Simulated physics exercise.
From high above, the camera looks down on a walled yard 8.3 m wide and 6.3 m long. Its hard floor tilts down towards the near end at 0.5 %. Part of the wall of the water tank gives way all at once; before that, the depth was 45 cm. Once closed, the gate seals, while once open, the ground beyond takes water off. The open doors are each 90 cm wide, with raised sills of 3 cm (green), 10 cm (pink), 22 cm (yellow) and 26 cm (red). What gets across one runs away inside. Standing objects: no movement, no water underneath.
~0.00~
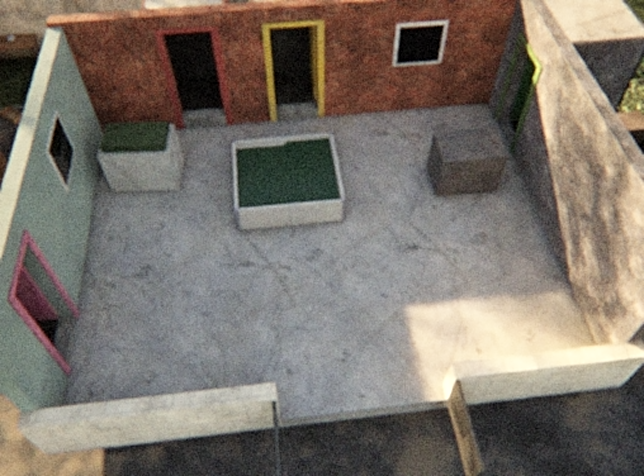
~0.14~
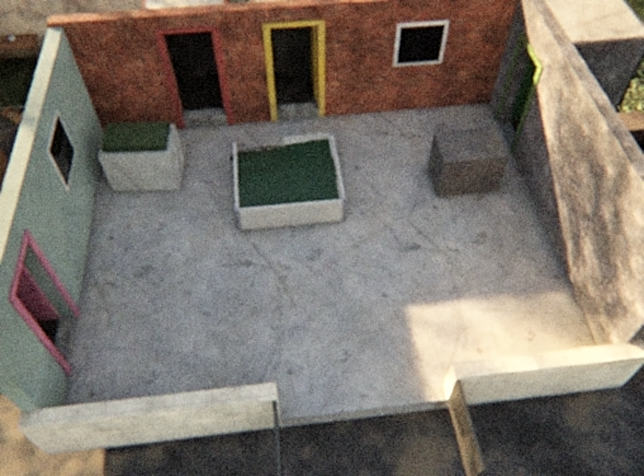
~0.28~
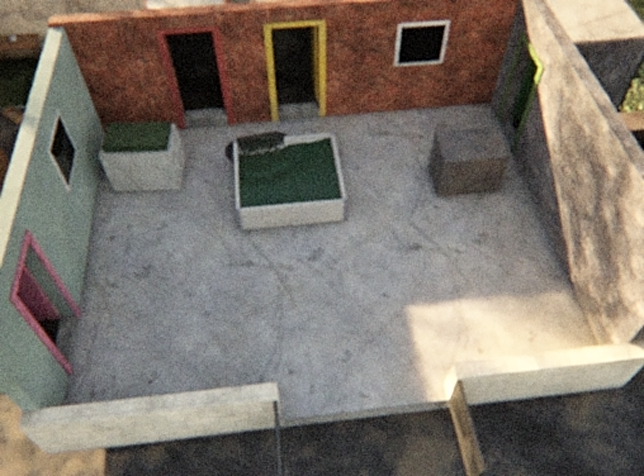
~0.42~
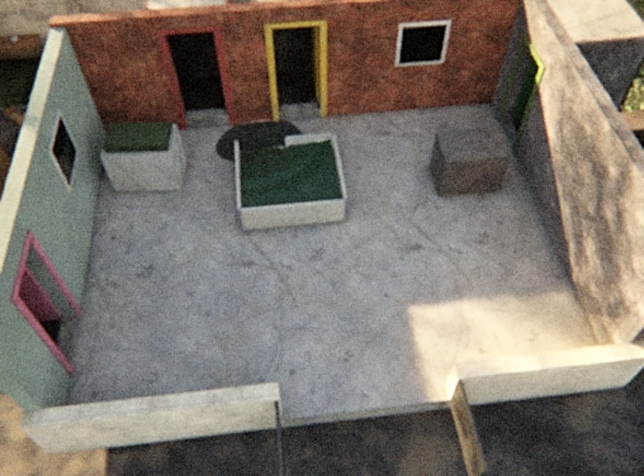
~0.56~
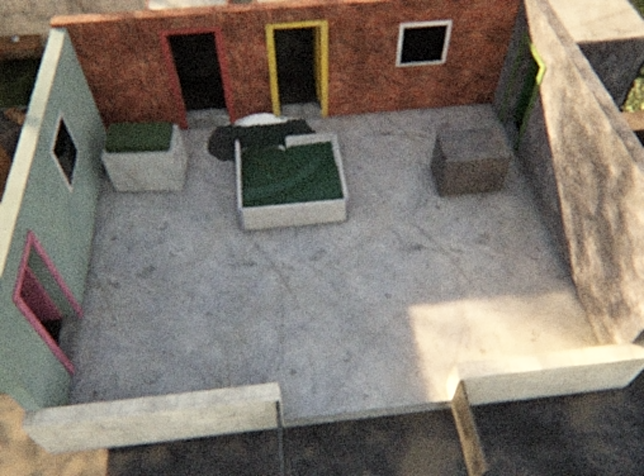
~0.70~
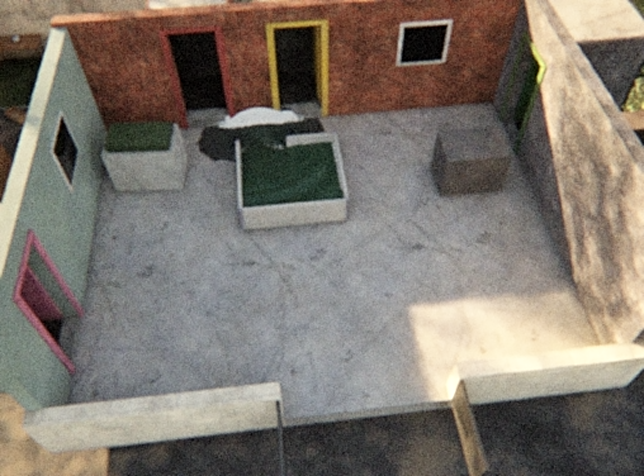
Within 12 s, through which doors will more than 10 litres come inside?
Green door: More than 10 litres; pink door: Not more than 10 litres; yellow door: Not more than 10 litres; red door: Not more than 10 litres.
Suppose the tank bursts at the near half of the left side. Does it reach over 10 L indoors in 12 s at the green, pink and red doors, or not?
Result: Green limit not passed, pink limit not passed, red limit not passed.
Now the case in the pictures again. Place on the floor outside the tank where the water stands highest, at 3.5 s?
Look at roughly (142, 143).
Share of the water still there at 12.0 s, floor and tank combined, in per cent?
94 %.
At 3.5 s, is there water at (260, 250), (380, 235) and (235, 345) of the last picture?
Going in order, clear, then clear, then clear.
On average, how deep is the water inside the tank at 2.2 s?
The average depth is around 26 cm.
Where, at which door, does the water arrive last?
Last: Pink.
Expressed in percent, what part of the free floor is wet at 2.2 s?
Around 15 per cent.
After 1.4 s water covers 5 % of the floor and is deepest (32 cm) near (255, 127); green door not reached, pink door not reached, yellow door 16 cm at the sill, 0 L in, red door 19 cm at the sill, 0 L in.
After 2.2 s water covers 15 % of the floor and is deepest (28 cm) near (255, 127); green door not reached, pink door not reached, yellow door 16 cm at the sill, 0 L in, red door 17 cm at the sill, 0 L in.
After 3.5 s water covers 25 % of the floor and is deepest (22 cm) near (142, 143); green door 2 cm at the sill, 0 L in, pink door not reached, yellow door 12 cm at the sill, 1 L in, red door 12 cm at the sill, 0 L in.
After 7.0 s water covers 55 % of the floor and is deepest (13 cm) near (150, 160); green door 6 cm at the sill, 56 L in, pink door 2 cm at the sill, 0 L in, yellow door 7 cm at the sill, 1 L in, red door 11 cm at the sill, 0 L in.
After 12.0 s water covers 70 % of the floor and is deepest (8 cm) near (64, 428); green door 4 cm at the sill, 74 L in, pink door 4 cm at the sill, 0 L in, yellow door 3 cm at the sill, 1 L in, red door 5 cm at the sill, 0 L in.
